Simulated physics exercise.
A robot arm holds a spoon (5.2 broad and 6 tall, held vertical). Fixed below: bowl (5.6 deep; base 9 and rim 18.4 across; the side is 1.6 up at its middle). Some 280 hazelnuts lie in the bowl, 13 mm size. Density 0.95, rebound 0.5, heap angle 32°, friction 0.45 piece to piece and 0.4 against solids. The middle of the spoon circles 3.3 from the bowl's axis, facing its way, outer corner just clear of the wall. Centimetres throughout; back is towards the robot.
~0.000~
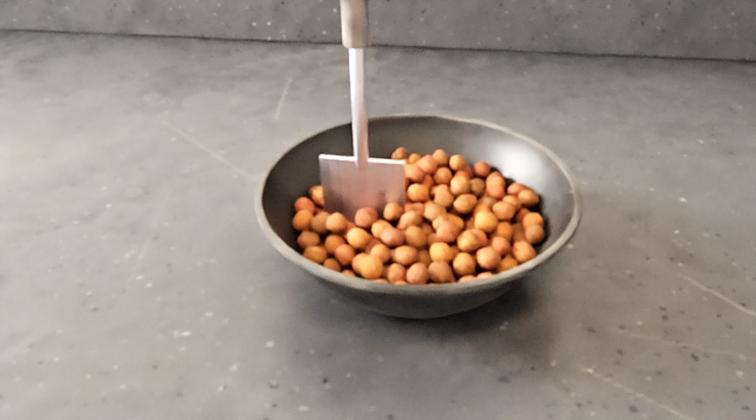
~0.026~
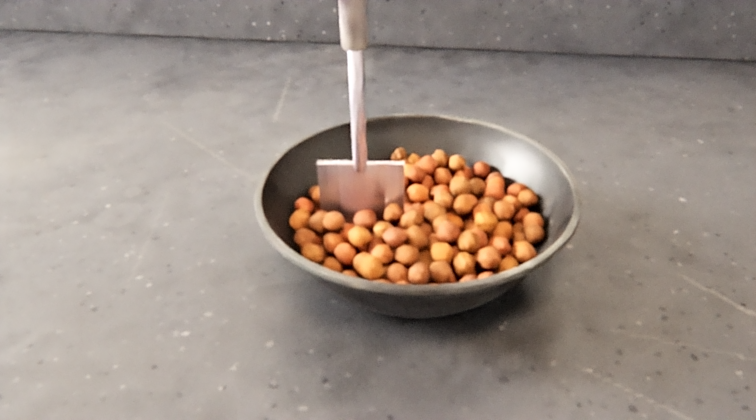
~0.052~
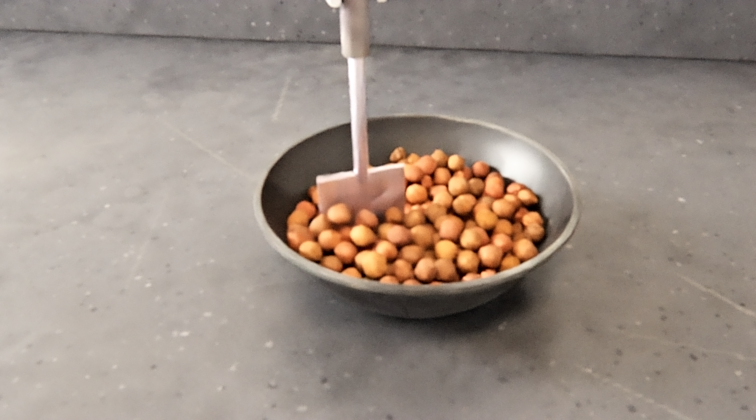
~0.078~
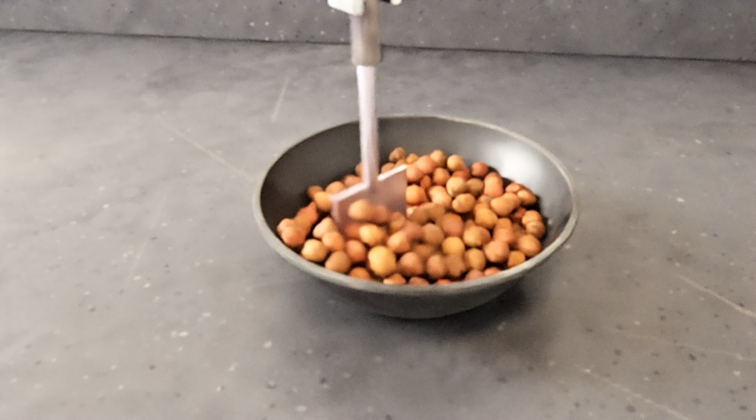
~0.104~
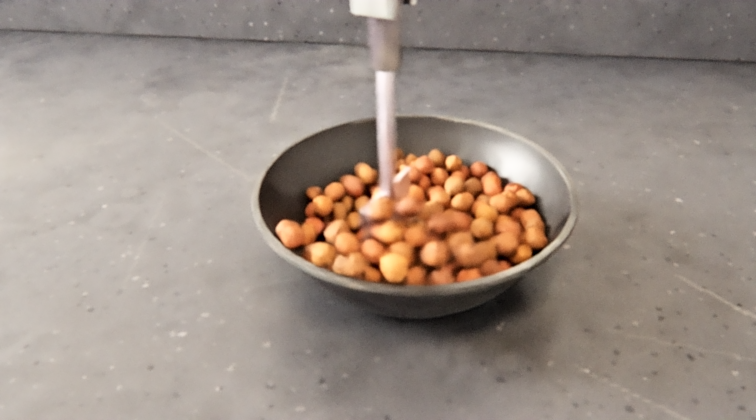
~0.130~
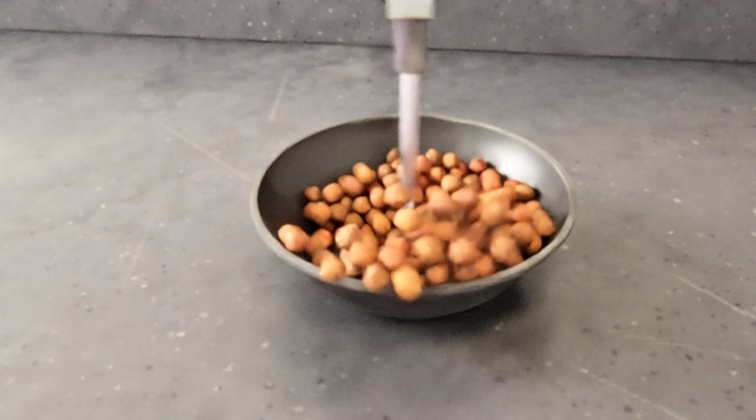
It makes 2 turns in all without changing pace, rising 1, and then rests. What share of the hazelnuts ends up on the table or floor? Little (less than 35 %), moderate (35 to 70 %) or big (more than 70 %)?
On the table or floor the share is moderate, 35 to 70 %.
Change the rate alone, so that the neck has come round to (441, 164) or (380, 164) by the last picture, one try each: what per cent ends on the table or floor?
About 55 and 25 per cent.
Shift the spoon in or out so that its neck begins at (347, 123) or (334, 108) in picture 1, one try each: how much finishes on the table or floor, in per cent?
Some 55 and 45 per cent.
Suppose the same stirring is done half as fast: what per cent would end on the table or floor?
In that case some 20 per cent.
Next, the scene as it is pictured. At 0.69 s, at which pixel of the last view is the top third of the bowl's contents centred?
At about (486, 188).
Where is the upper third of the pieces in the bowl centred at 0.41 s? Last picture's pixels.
At about (315, 172).
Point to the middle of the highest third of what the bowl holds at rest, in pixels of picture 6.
Near (373, 222).
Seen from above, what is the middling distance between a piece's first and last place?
About 13 cm.
After 0.41 s, 338° round, highest piece 9 above the table; 193 in the bowl, 55 on the table or floor, 27 in flight or on the tool.
After 0.69 s, 221° round, highest piece 8 above the table; 157 in the bowl, 113 on the table or floor, 5 in flight or on the tool.
After 1.03 s, 0° round, highest piece 6 above the table; 148 in the bowl, 127 on the table or floor.
After 1.73 s, 0° round, highest piece 6 above the table; 148 in the bowl, 127 on the table or floor.
In the end, 148 in the bowl, 127 on the table or floor. That is 46 % on the table or floor.
